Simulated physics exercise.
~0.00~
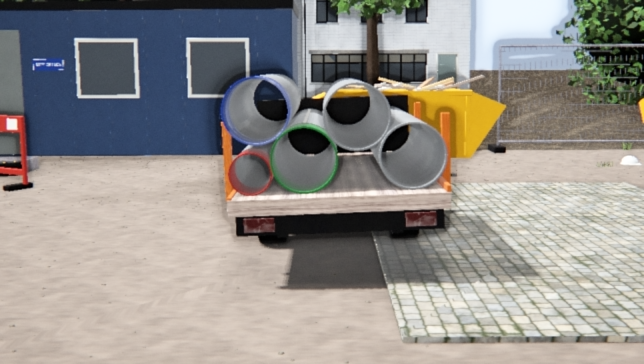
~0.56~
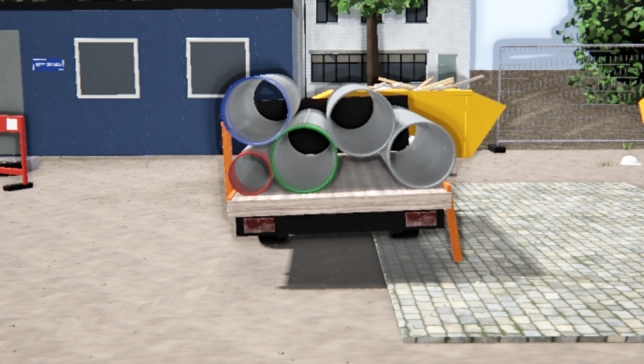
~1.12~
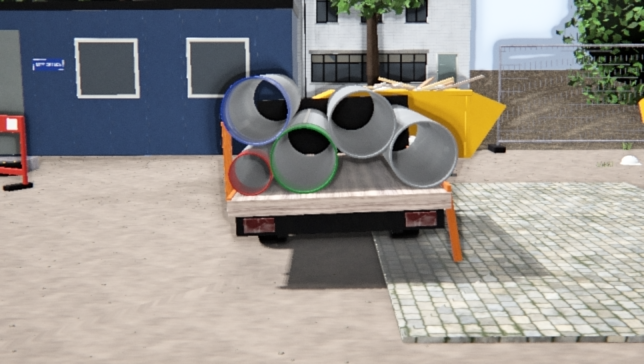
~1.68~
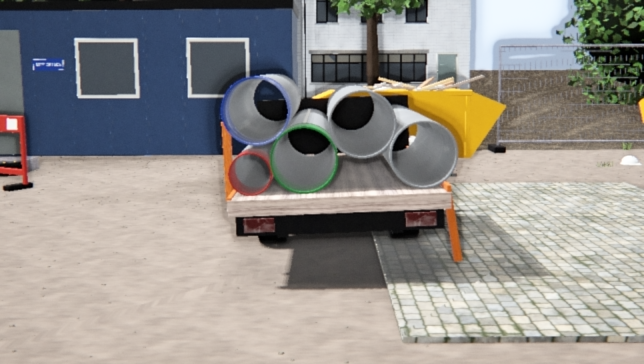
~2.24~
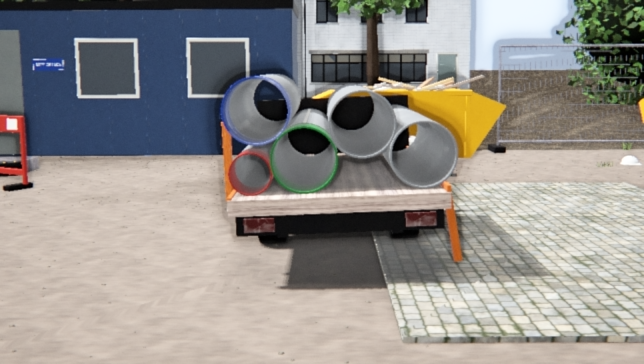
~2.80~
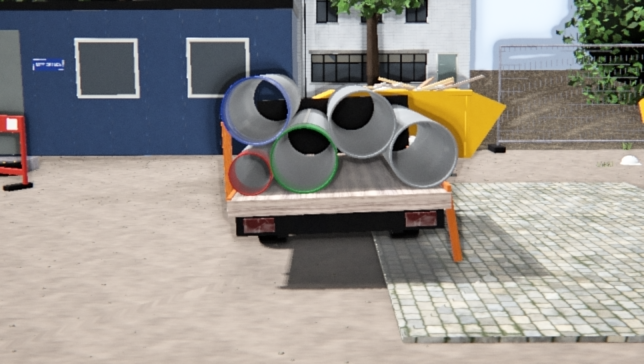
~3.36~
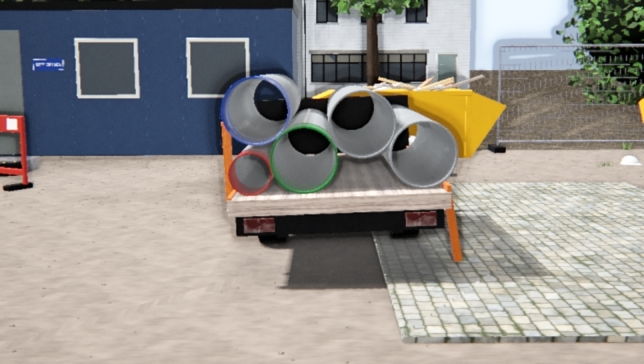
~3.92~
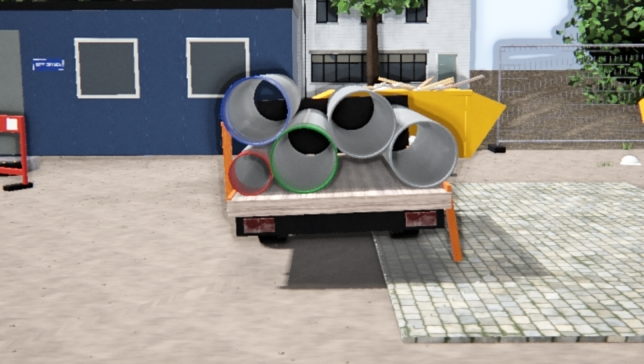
A parked low trailer held a stack of five hollow pipes, some rimmed in blue, red and green, when the orange posts on its right side swung down. The two right-hand pipes shifted slightly, then everything stayed still on the deck.
